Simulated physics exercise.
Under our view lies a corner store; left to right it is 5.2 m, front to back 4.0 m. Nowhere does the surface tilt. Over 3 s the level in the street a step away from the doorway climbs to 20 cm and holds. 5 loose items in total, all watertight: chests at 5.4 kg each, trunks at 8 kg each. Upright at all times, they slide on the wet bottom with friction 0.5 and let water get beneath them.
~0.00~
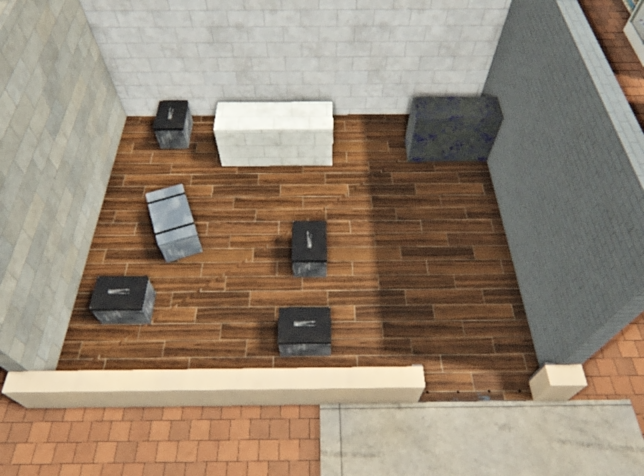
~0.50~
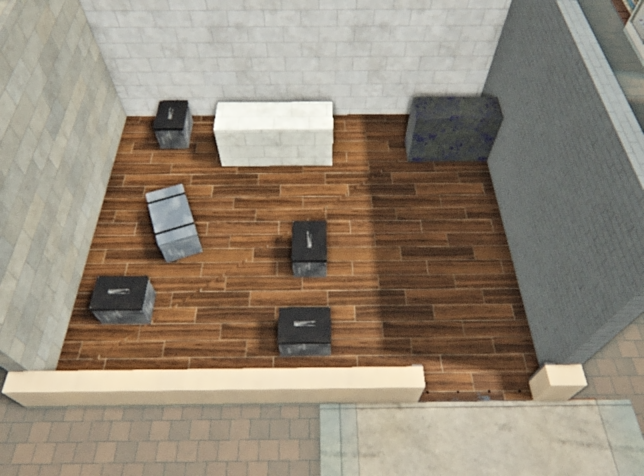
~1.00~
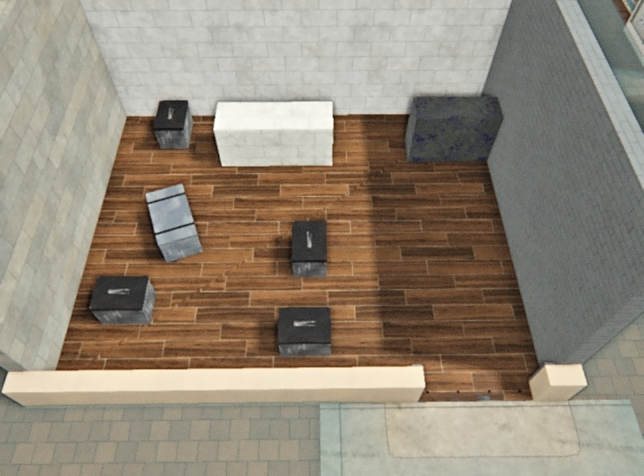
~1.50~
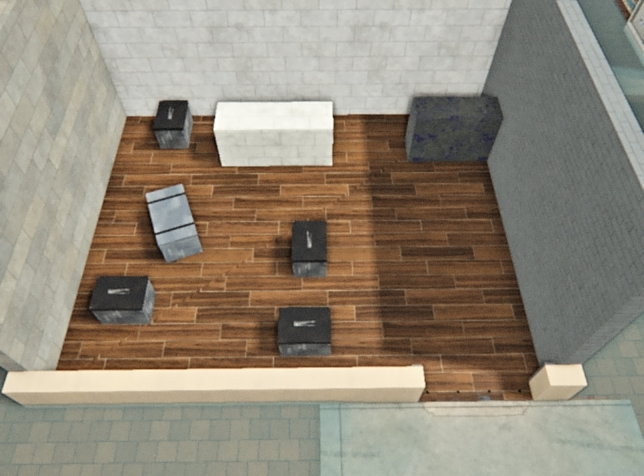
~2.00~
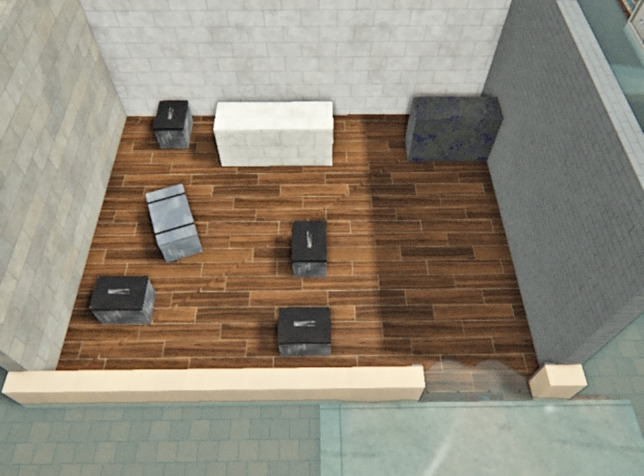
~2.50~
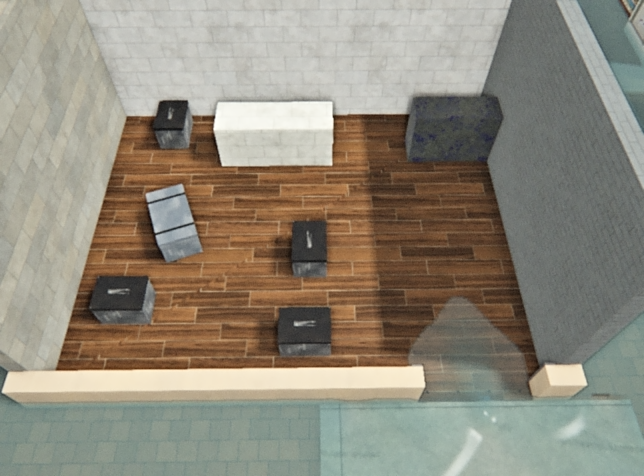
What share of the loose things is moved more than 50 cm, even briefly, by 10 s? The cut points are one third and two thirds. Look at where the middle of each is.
The share moved is one to two out of three.
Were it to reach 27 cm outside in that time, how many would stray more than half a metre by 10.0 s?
So the tally would be 4.
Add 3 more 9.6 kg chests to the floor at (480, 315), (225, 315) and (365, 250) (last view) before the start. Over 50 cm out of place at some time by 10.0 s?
The first one tops the mark, the next stays inside the mark, and the last tops the mark.
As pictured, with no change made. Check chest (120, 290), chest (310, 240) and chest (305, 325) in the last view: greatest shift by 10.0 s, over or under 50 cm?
Result, in turn: Stayed within / exceeded / stayed within.
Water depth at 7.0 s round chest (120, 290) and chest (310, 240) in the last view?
I'd put it at 0 cm and 2 cm respectively.
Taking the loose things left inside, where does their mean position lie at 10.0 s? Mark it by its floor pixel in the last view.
Averaged position, last view: Near pixel (188, 263).
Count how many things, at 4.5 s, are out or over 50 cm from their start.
The answer is 0.
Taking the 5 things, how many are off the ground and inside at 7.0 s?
At that instant the tally stands at 0.
After 3.5 s 0 of 5 are over 50 cm from their spots; 0 afloat.
After 4.5 s 0 of 5 are over 50 cm from their spots; 0 afloat.
After 7.0 s 0 of 5 are over 50 cm from their spots; 0 afloat.
After 10.0 s 2 of 5 are over 50 cm from their spots, and 3 have been at some point; 3 afloat.
